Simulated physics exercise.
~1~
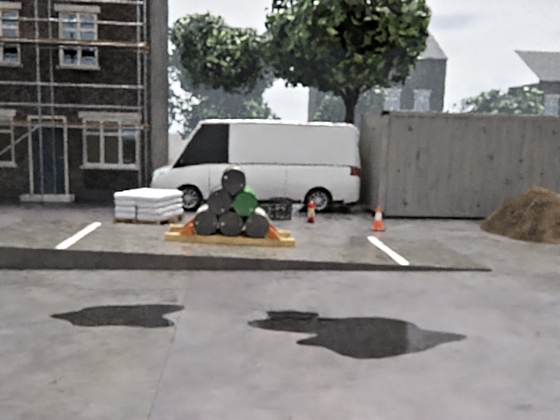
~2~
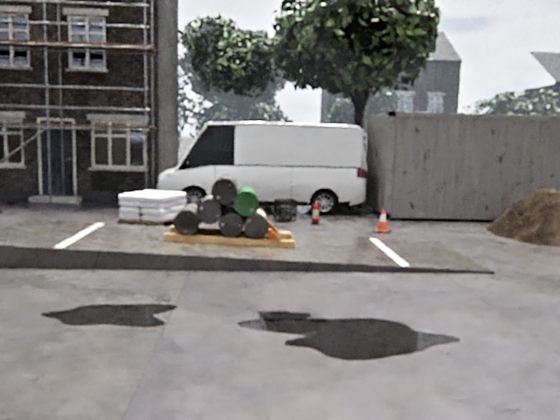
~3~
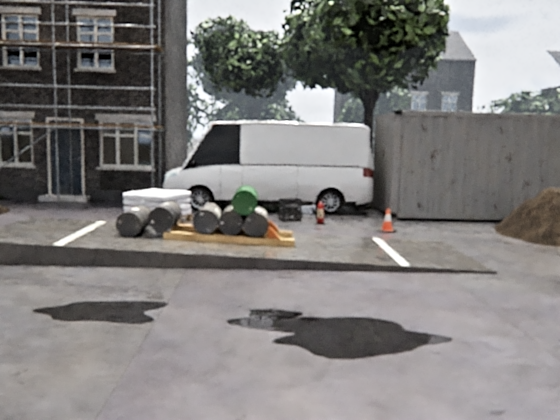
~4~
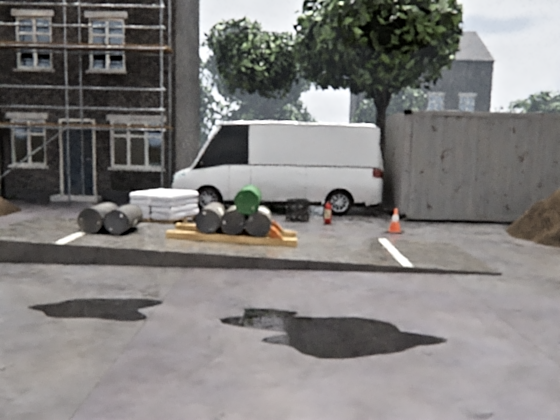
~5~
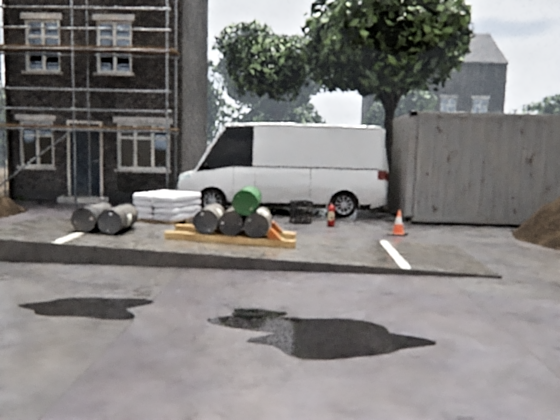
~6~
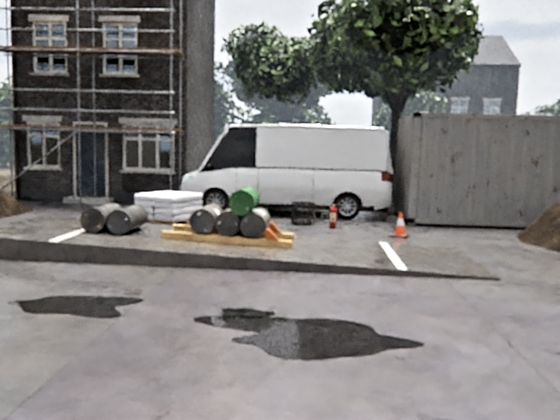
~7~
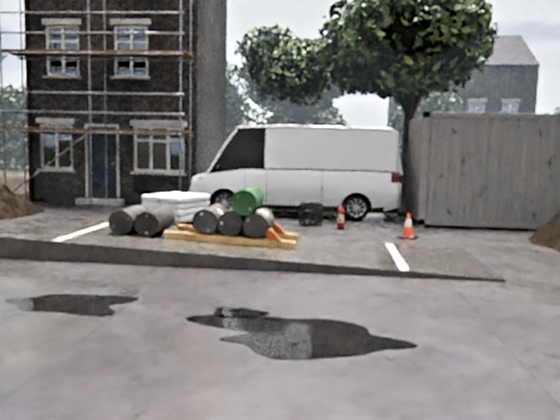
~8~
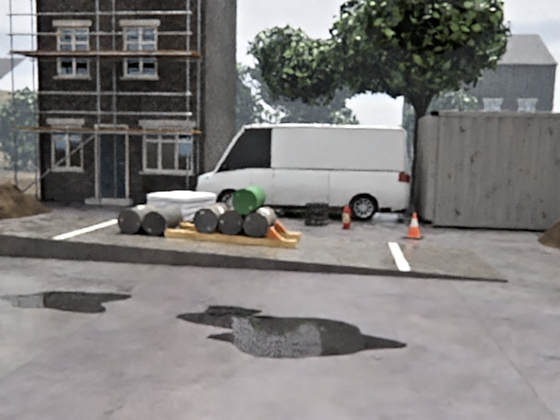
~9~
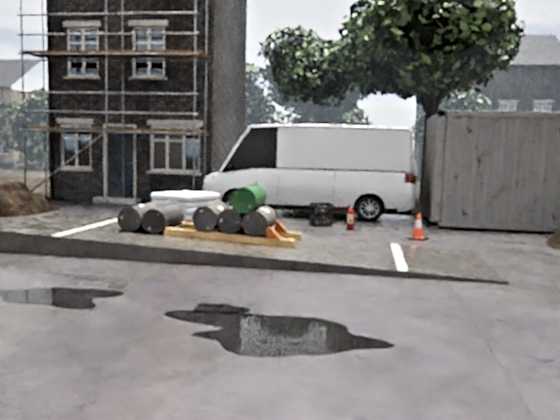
A white van stood parked behind a small pyramid of drums on timbers, which slumped as dark drums rolled off to the left. Two stopped near the left white line, while the green one stayed resting on top of the others still on the timbers.
